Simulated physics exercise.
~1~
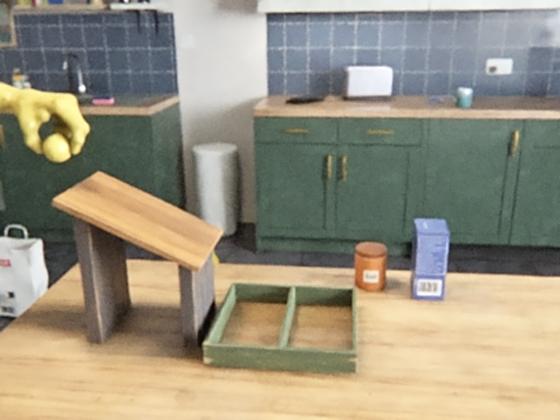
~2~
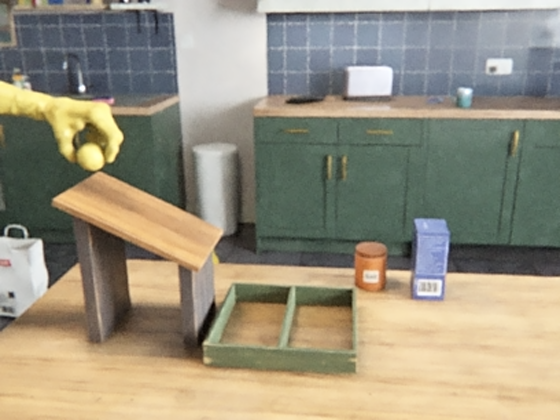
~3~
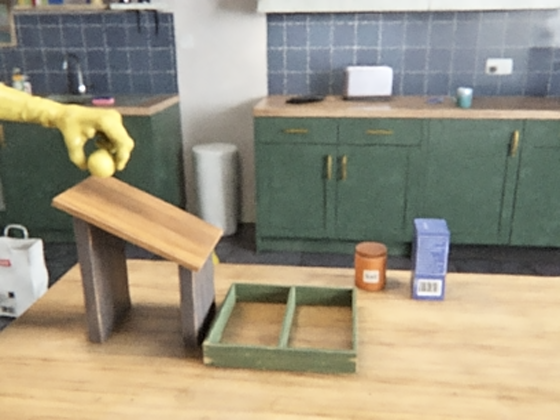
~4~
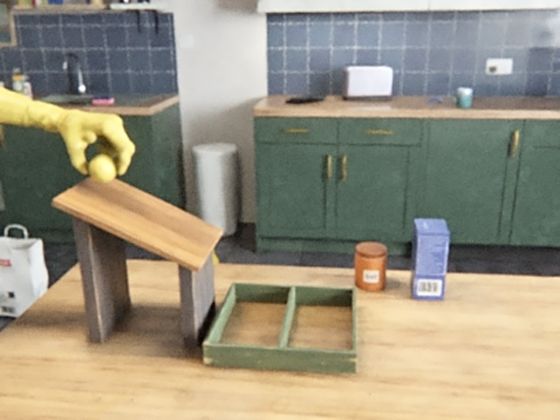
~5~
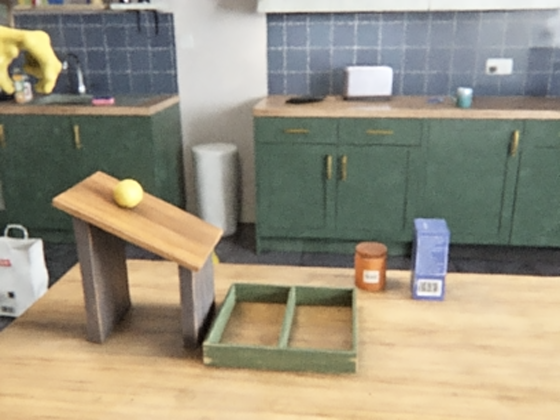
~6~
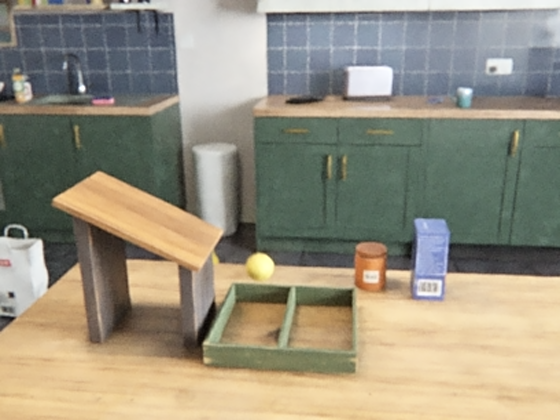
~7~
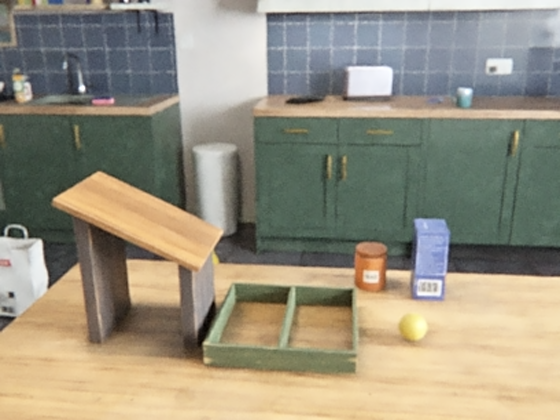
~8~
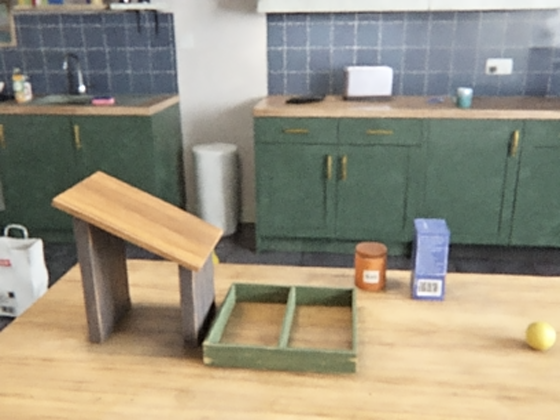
A yellow lemon rolled down a sloping wooden ramp after a yellow-gloved hand set it there and let go, then it passed over the green two-bay tray, landed outside it, and moved right across the table past the orange jar and blue carton.
